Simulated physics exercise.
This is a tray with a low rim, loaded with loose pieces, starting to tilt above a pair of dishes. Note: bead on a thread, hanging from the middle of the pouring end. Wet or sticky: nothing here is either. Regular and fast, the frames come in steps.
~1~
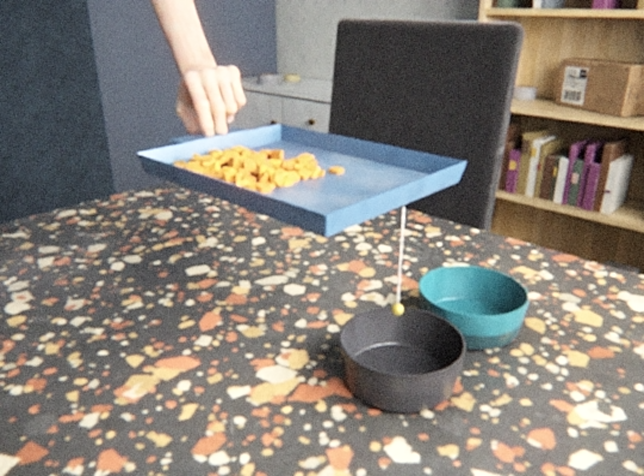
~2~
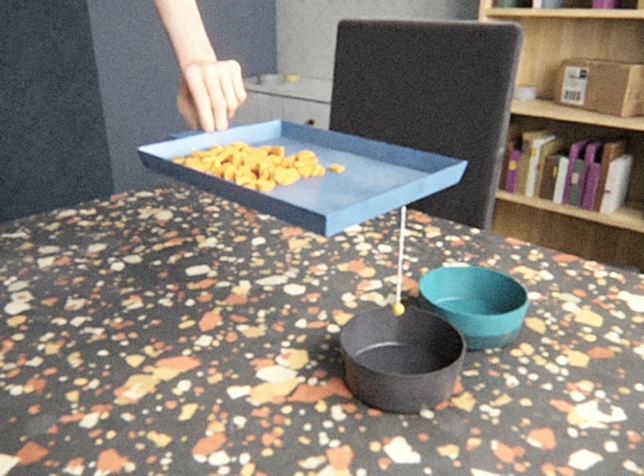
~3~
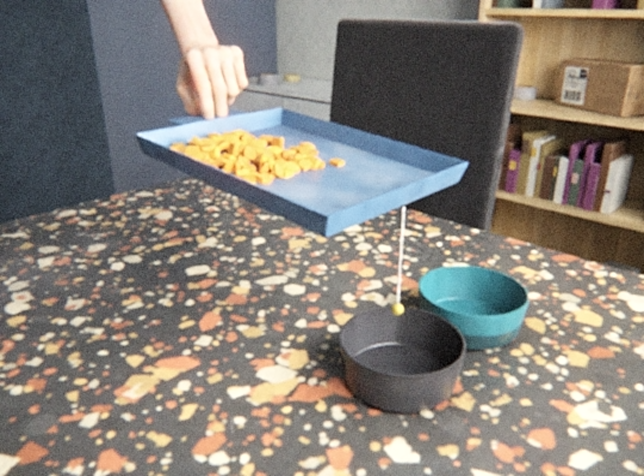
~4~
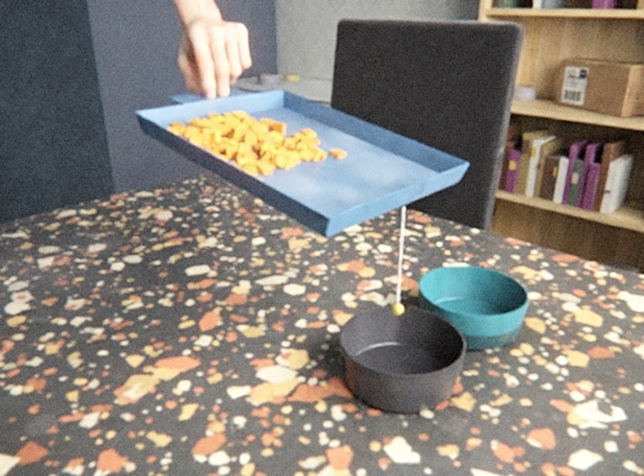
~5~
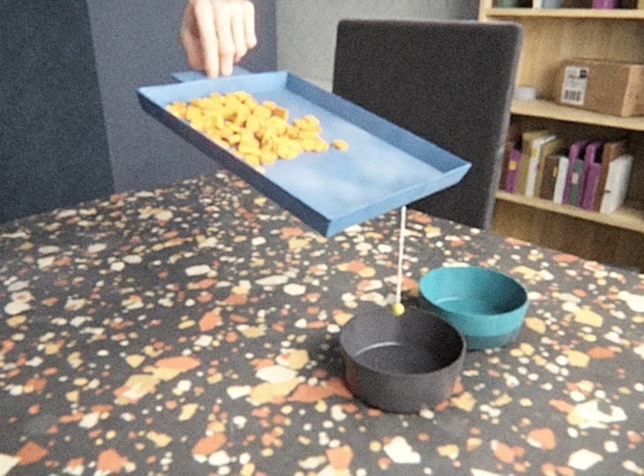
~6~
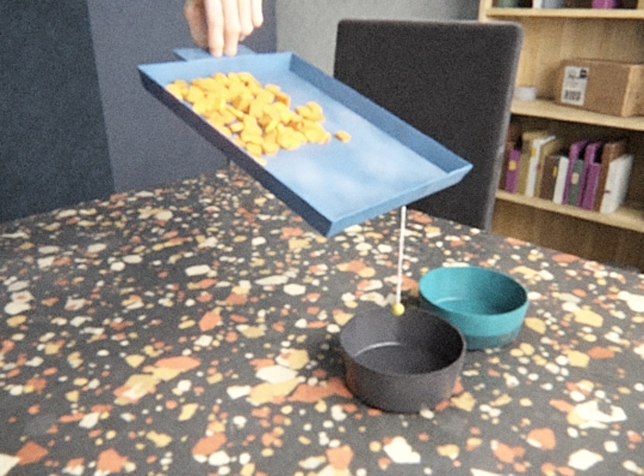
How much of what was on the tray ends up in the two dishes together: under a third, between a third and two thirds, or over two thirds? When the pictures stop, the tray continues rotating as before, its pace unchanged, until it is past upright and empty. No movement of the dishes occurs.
A third to two thirds lost.
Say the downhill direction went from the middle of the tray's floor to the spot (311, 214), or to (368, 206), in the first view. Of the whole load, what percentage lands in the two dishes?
In turn some 10 and 40 per cent.
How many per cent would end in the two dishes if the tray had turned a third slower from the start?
That works out at about 50 percent.
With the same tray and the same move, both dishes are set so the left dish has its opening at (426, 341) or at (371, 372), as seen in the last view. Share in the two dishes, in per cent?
First placement: Some 60 %; second placement: Some 70 %.
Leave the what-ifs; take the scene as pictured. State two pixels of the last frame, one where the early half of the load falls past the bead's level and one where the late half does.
The first part passes (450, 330); everything after passes (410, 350).
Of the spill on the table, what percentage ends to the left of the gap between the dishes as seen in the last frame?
Left share: Some 30 per cent.
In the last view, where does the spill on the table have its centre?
Approximately (451, 439).
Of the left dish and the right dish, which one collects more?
That would be the left-hand one.
Soon, tray tipped steeply; most on the tray; a small part in the air.
A while on, tray tipped past a quarter turn; about half on the tray; a small part in the left dish; a stray few in the right dish; about a quarter outside both; a stray few in the air.
Towards the end, tray tipped past a quarter turn; about half in the left dish; a small part in the right dish; about half outside both.
Finally, tray tipped past a quarter turn; about half in the left dish; a small part in the right dish; about half outside both.
